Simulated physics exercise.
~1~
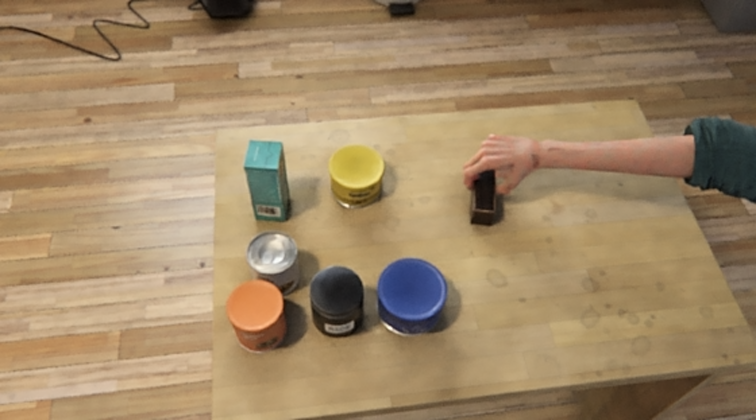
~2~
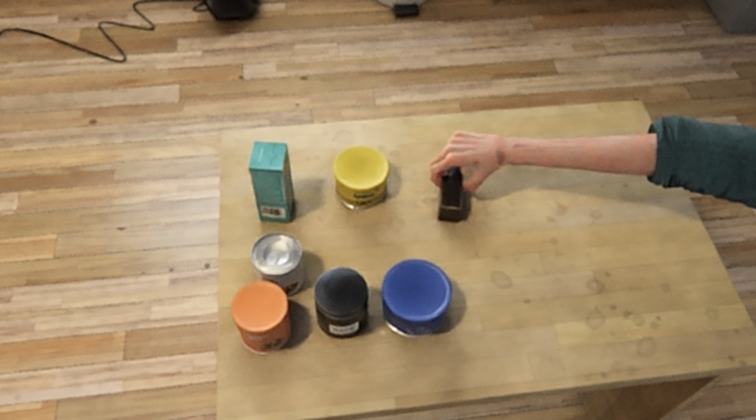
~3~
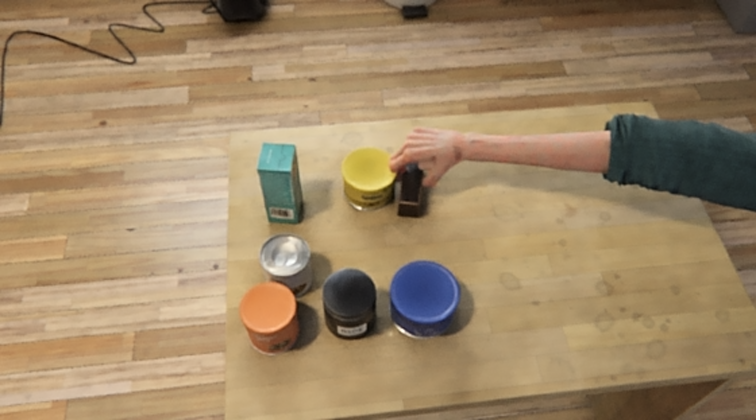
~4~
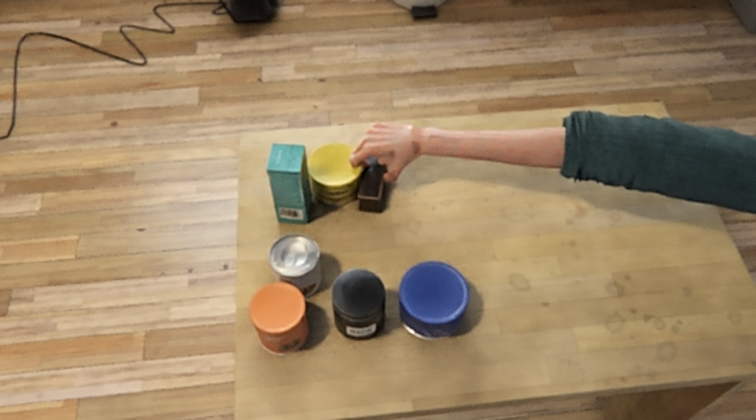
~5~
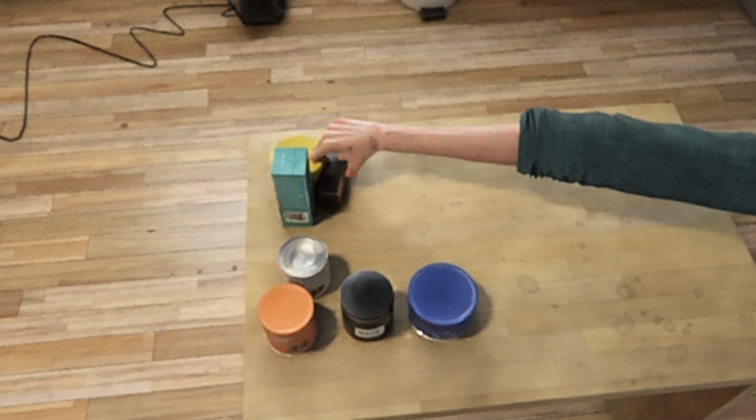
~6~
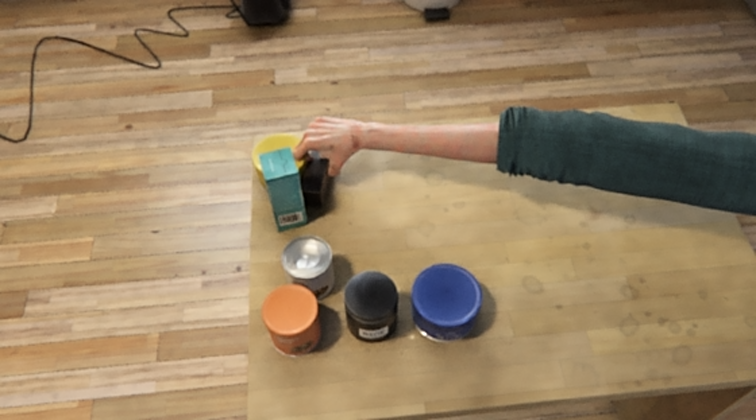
A hand in a dark green sleeve grips a small black block on a pale wooden table, seen from above at an angle, with a plank floor around it. A turquoise carton and a yellow tub stand toward the back left, while a white tin, an orange tin, a black jar and a blue tub sit nearer the front. The hand slides the block left until it meets the yellow tub, then pushes the tub behind the carton. The carton shifts slightly too, staying upright. Finally, the tub rests near the left edge, still on the table, with the front items undisturbed.
